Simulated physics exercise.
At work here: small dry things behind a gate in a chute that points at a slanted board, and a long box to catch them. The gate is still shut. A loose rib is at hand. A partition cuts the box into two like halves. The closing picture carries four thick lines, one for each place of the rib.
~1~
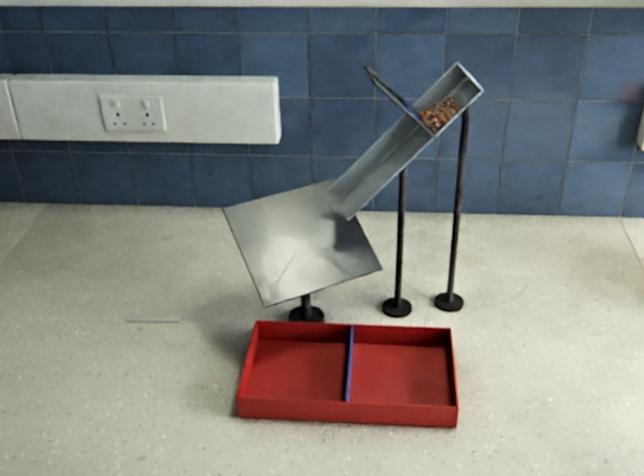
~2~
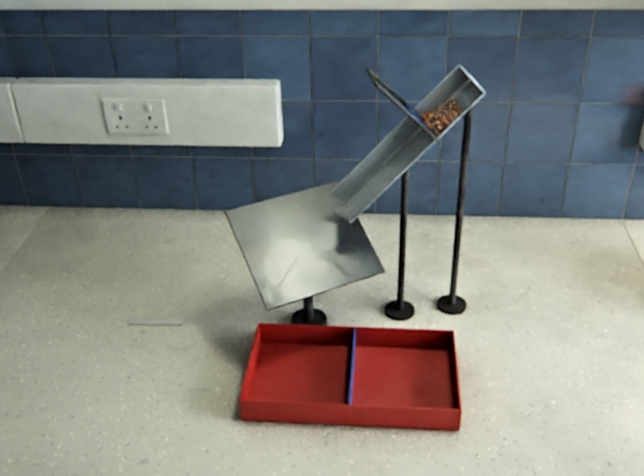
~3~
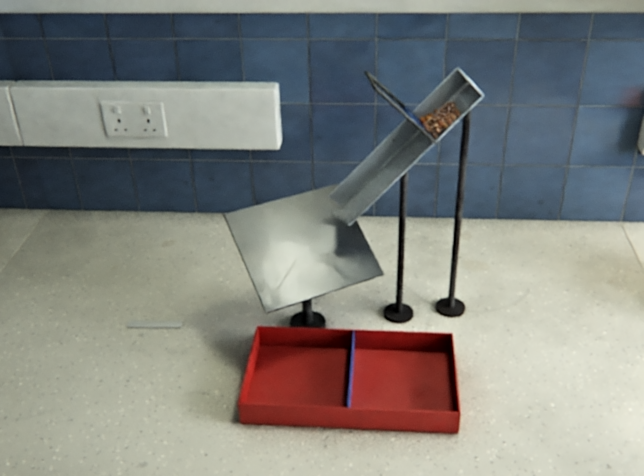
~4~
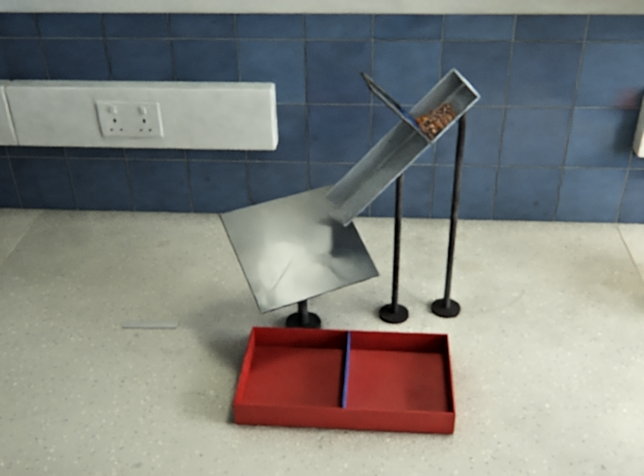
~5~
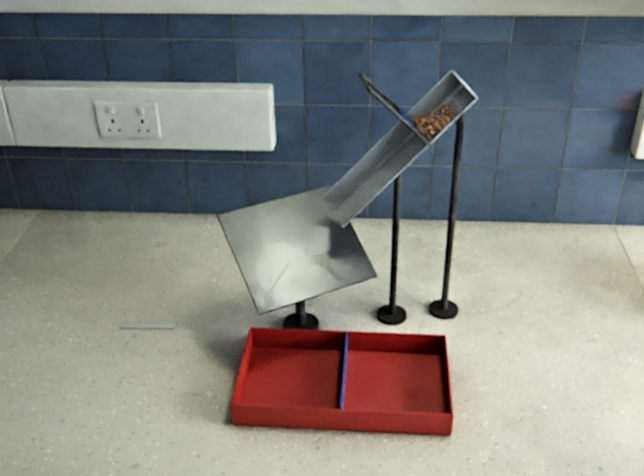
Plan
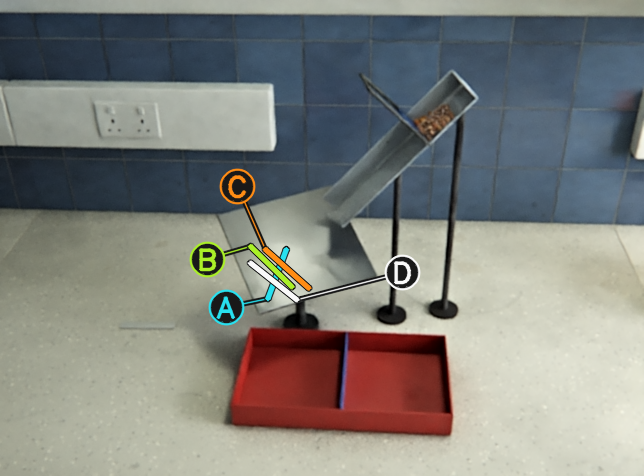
On a pale countertop, small brown pieces stay still in a raised chute above a red box.
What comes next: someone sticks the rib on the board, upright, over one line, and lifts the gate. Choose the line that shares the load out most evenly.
Choose C.
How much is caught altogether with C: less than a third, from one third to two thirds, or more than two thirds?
Line C gives more than two thirds.
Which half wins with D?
More lands on the left.
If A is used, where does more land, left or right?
The left half.
On the marked copy, line A from (286, 249) to (267, 298); line B from (250, 246) to (292, 286); line C from (265, 249) to (308, 288); line D from (250, 263) to (296, 299).
If A is chosen, of what is caught, most in the left half, about a quarter in the right.
If B is chosen, of what is caught, most in the left half, about a quarter in the right.
If C is chosen, of what is caught, about half in the left half, about half in the right.
If D is chosen, of what is caught, most in the left half, about a quarter in the right.
